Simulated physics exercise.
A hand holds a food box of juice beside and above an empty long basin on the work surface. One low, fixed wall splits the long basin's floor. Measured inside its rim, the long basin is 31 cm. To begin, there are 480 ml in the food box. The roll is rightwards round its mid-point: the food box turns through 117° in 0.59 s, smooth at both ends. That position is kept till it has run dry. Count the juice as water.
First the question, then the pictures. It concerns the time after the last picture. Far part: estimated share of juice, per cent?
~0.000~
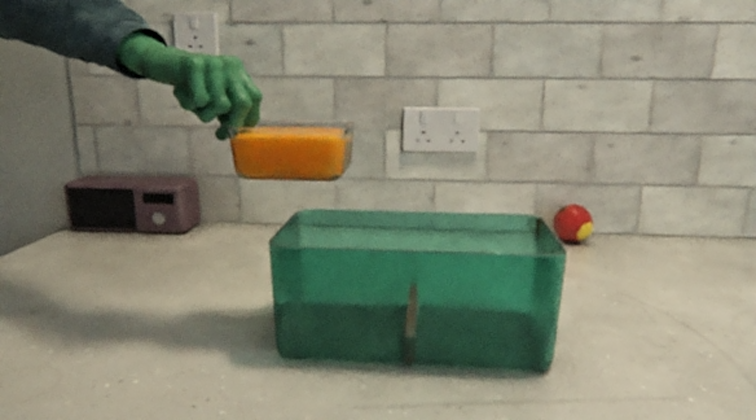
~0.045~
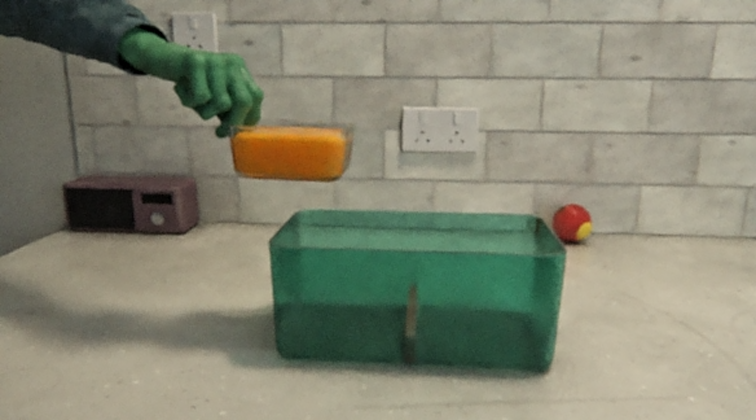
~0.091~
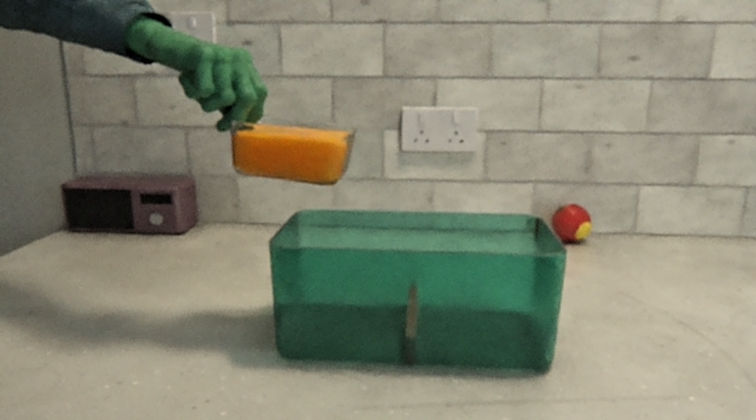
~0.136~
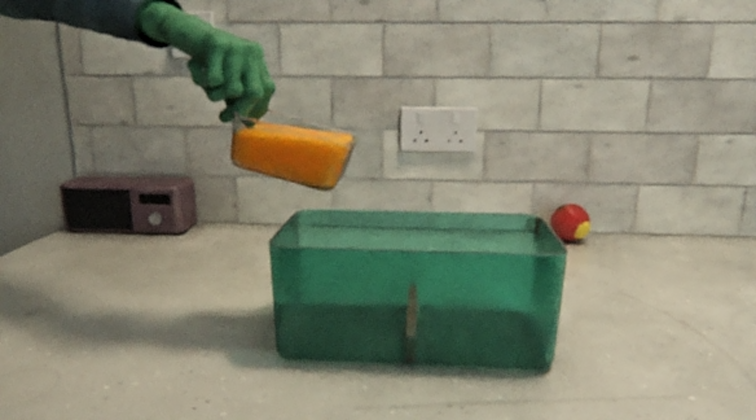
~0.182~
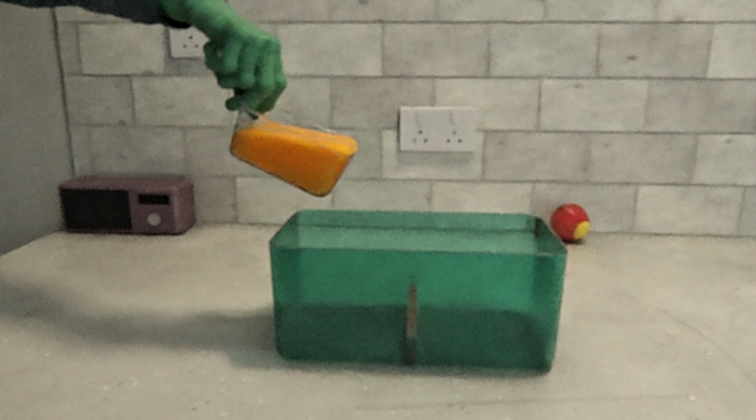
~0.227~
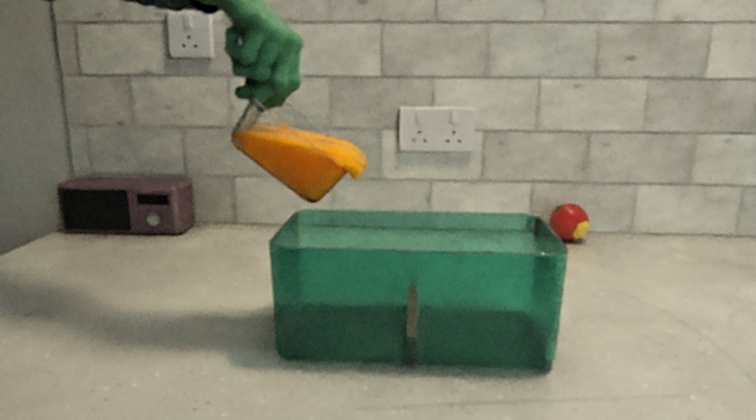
19 per cent.
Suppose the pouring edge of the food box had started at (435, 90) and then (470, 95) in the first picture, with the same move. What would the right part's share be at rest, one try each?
The first try gives 80 percent and the second 80 percent.
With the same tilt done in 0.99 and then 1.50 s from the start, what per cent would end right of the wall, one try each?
The first try gives 30 percent and the second 40 percent.
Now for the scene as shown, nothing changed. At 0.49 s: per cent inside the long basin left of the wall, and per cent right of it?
Around 78 percent on the left and 8 on the right.
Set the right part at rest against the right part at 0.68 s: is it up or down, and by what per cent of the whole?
It climbs by roughly 5 per cent.
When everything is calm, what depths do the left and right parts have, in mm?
18 mm left, 4 mm right.
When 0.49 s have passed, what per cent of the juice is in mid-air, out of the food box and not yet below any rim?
Near 10 per cent of it all.
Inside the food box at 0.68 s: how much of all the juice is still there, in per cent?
0 per cent or so.
After 0.49 s the tilt is 108° and 5 per cent is still to pour, 77 is left of the wall and 8 right of it.
After 0.68 s the tilt is 117° and 0 per cent is still to pour, 83 is left of the wall and 14 right of it.
After 0.87 s the tilt is 117° and 0 per cent is still to pour, 80 is left of the wall and 19 right of it.
After 1.09 s the tilt is 117° and 0 per cent is still to pour, 79 is left of the wall and 19 right of it.
In the end 79 per cent lies left of the wall, 19 right of it and 1 outside.
